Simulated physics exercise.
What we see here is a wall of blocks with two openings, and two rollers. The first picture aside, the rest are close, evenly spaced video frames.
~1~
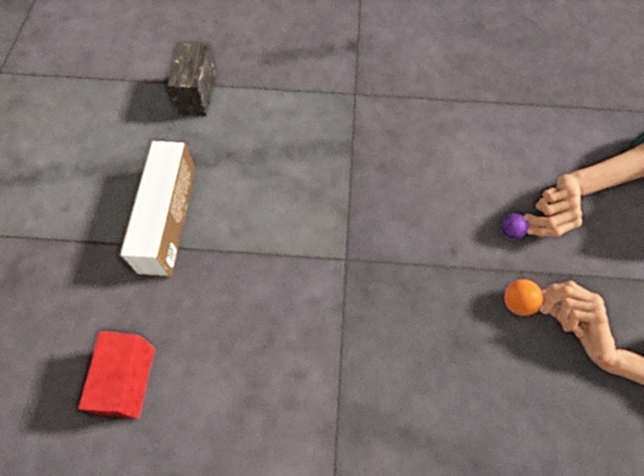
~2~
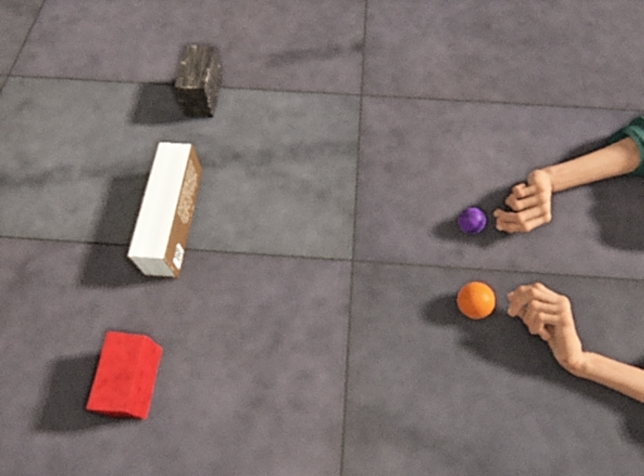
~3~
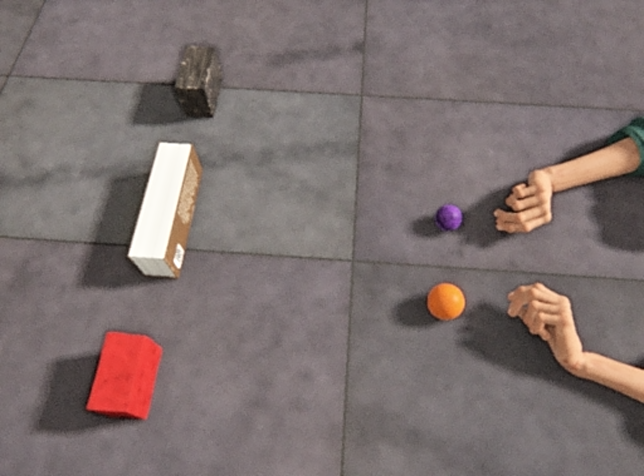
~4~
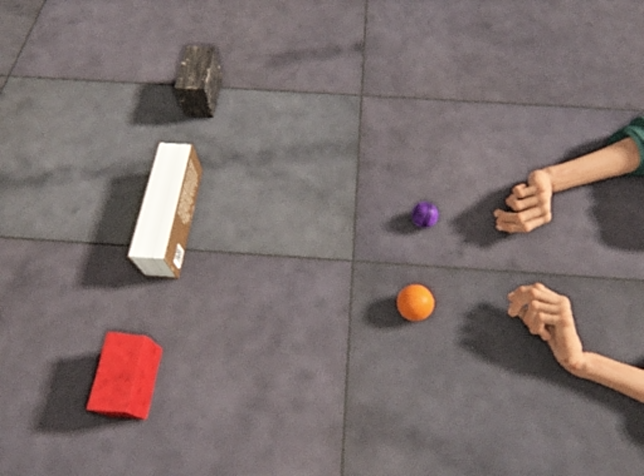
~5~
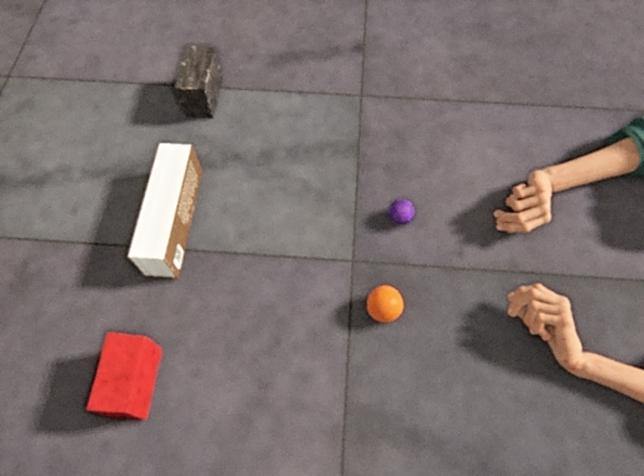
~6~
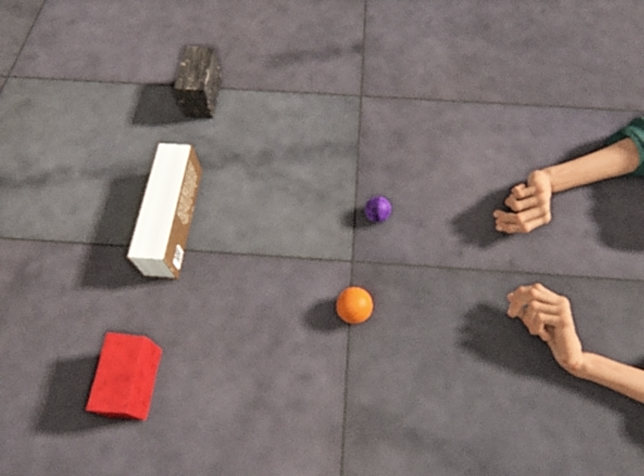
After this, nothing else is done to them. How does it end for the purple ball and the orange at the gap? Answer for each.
It ends like this: The purple ball is kept back; the orange goes through.
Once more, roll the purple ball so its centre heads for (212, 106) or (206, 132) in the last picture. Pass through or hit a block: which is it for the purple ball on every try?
Try by try, the purple ball meets a block; crosses the gap.
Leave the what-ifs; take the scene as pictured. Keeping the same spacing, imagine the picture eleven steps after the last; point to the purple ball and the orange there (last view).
Expect the purple ball at about (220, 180), with the orange at about (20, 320).
Then, 0.36 s on from there, purple ball coming back near (210, 185); orange heading on near (84, 315).
Then, 0.98 s on from there, purple ball at rest near (229, 177); orange heading on.
In the end, the purple ball is stopped, near (230, 177); the orange gets between the blocks.
